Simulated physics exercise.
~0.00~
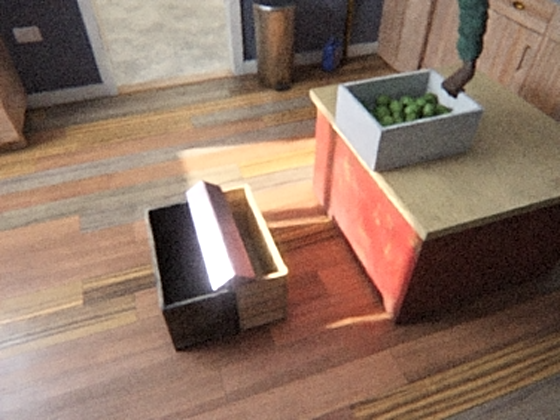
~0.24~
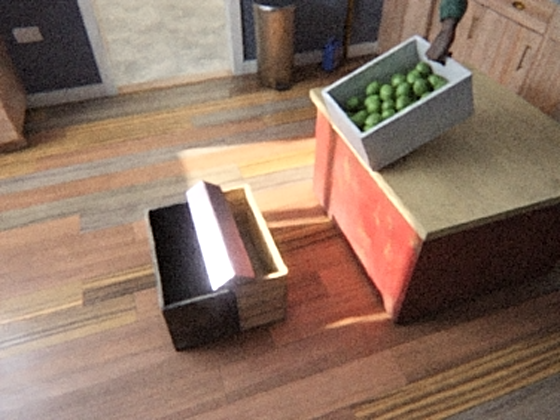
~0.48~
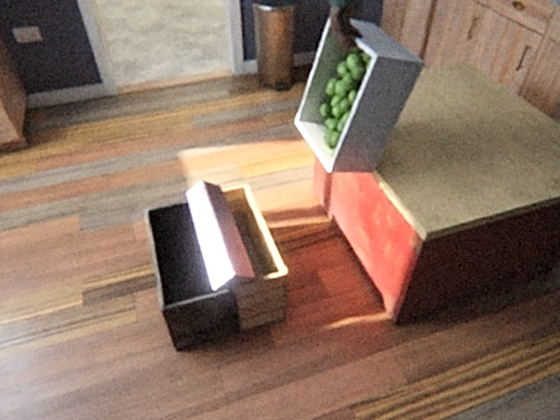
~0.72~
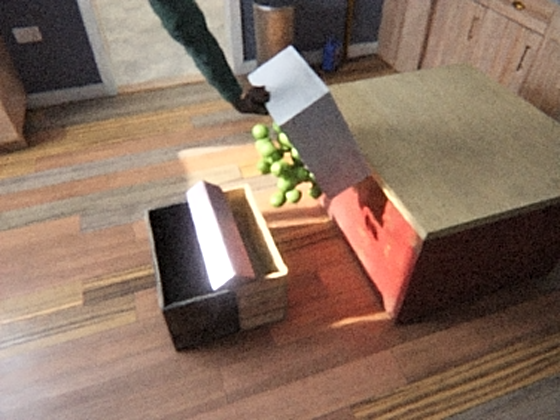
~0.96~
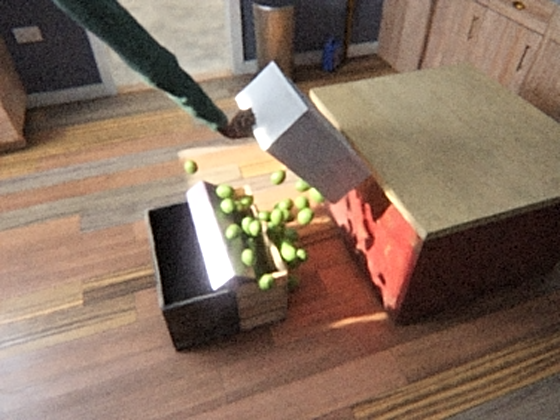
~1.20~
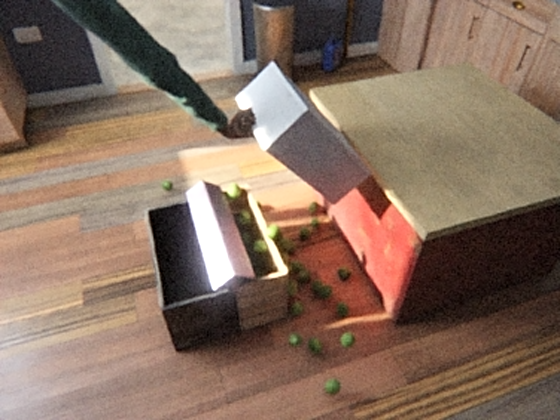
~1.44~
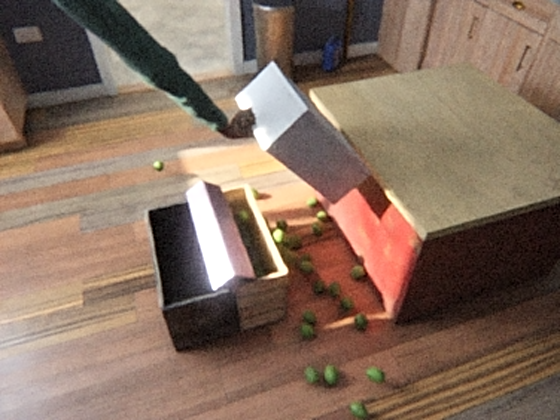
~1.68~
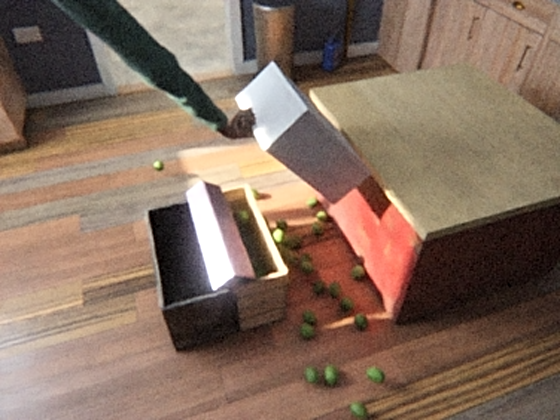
The clip shows a hand tipping a white crate of green fruit off the edge of a bench toward a wooden box and a black trough below, spilling the fruit so that some lands in the wooden box while many scatter across the floor near the bench and come to rest.
